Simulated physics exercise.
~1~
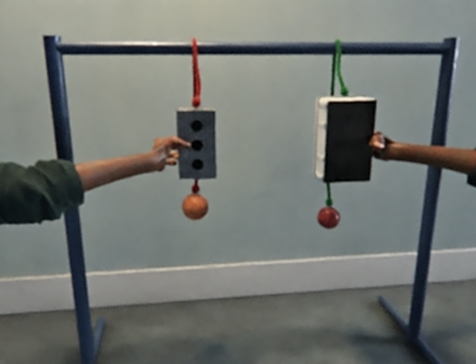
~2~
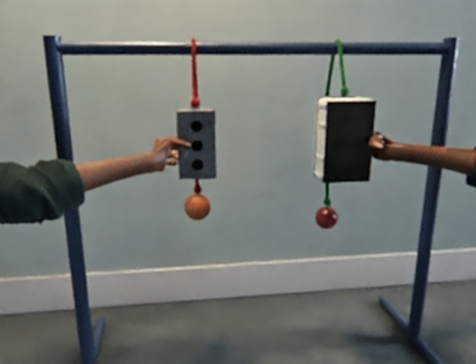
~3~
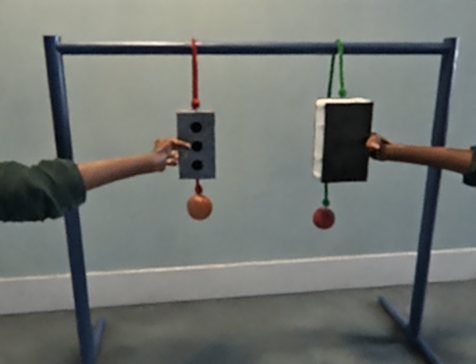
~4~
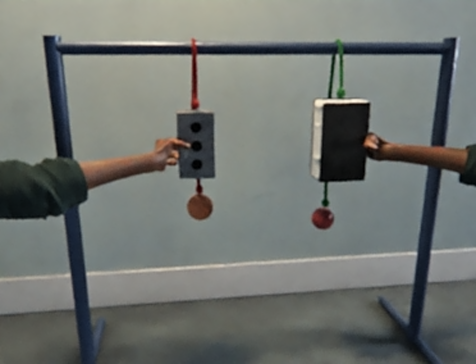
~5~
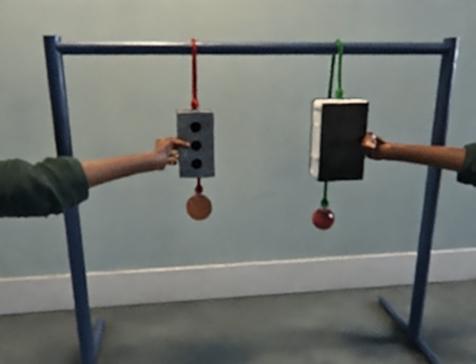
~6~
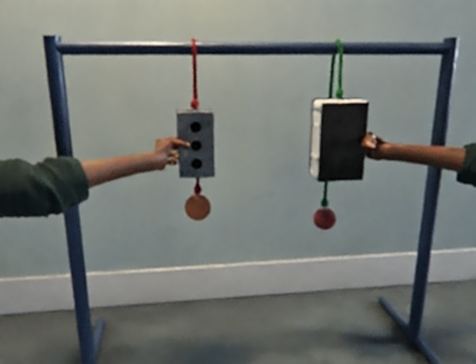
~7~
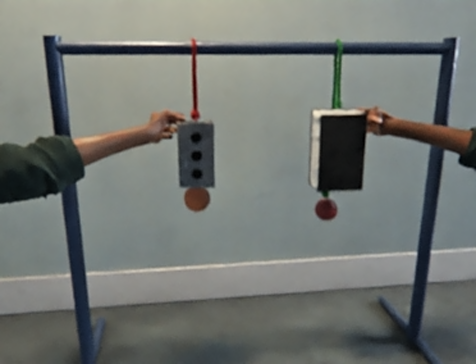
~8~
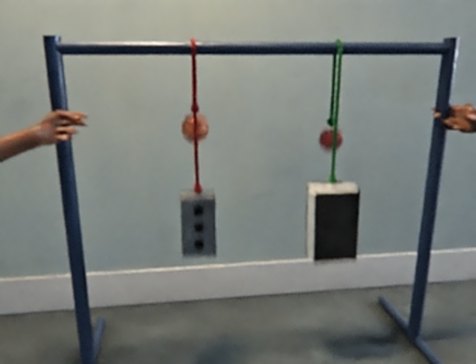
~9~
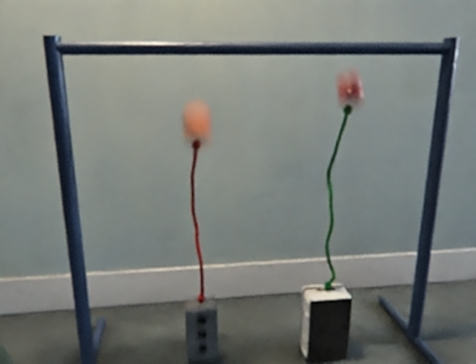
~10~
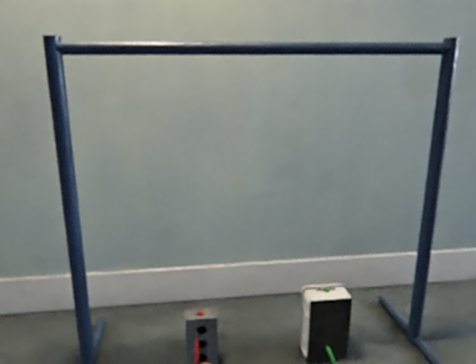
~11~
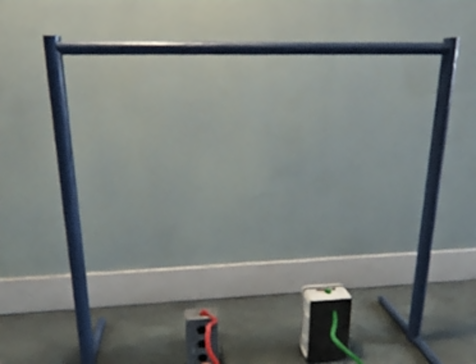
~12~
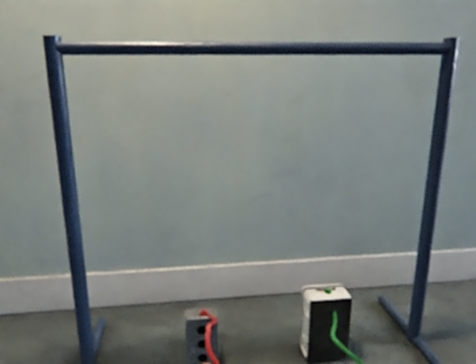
A gray block on a red rope and a white case with a black front on a green rope hung from a blue rail until two hands let go, then both dropped, yanking the small balls upward, and ended on the floor with their ropes off the rail.
